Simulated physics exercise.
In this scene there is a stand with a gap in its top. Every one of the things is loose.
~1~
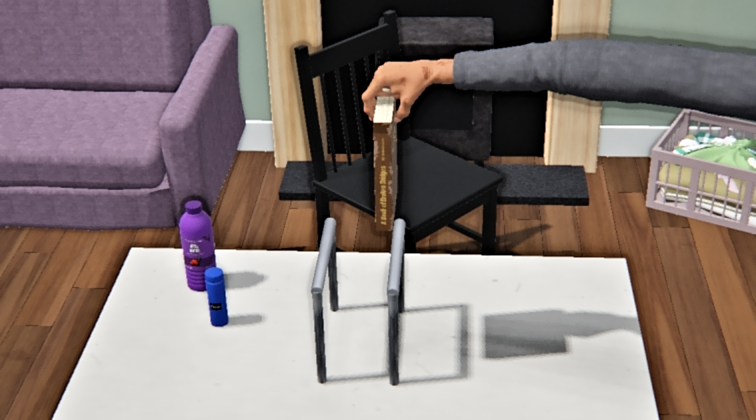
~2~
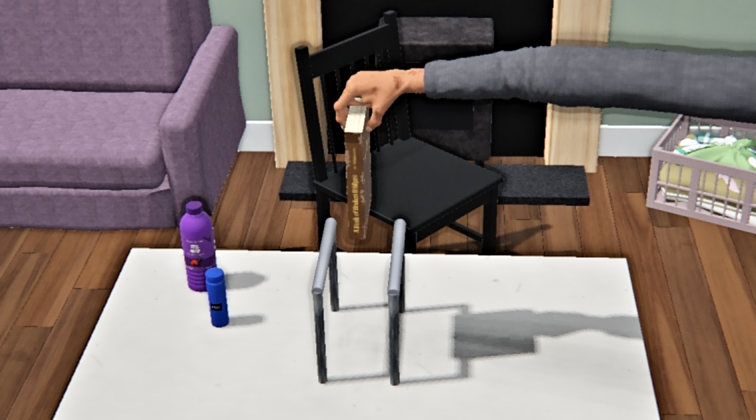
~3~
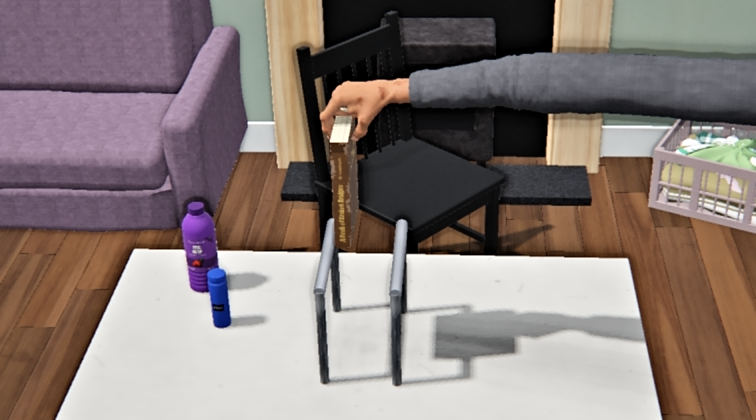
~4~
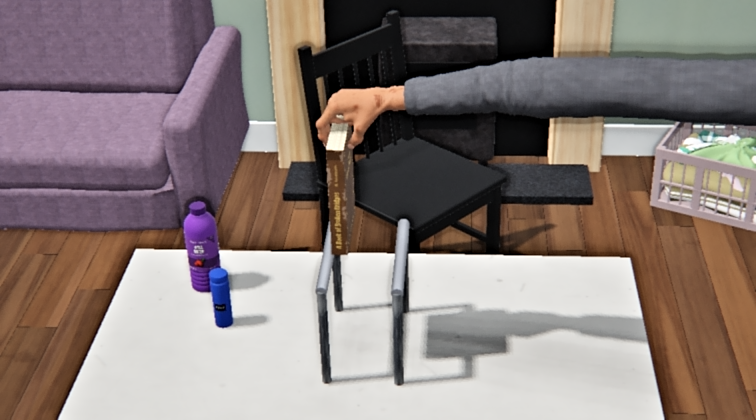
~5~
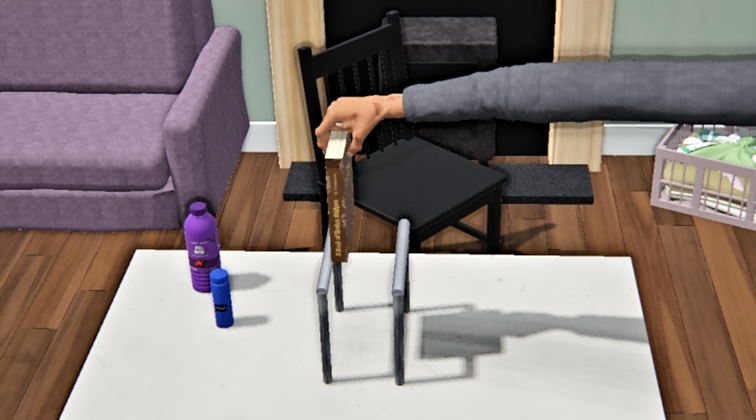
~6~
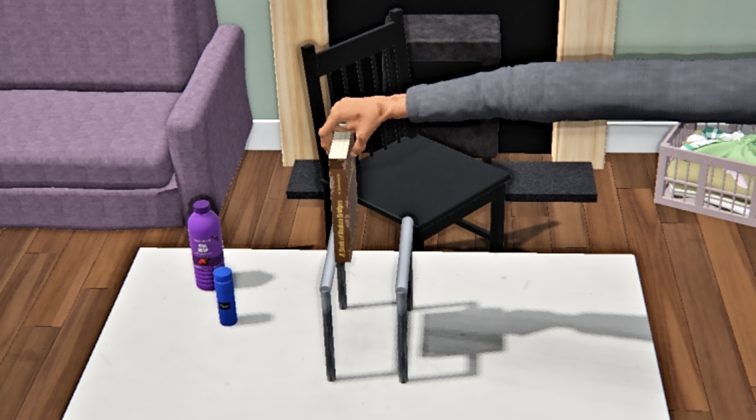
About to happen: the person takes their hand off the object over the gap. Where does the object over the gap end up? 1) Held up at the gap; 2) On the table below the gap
The answer is 2.
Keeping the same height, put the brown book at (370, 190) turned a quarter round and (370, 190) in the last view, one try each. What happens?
On try one it gets jammed, and on try two it slips past.
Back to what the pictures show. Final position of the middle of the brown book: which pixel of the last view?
At about (350, 298).
Then, 0.20 s after the last picture, brown book slid about its own width near (346, 232).
Then, 0.30 s after the last picture, brown book slid well along near (350, 298).
At rest, moved from the start, brown book; the other 2 in place. Seen from the same camera at the end, brown book near (350, 298). The book drops through.
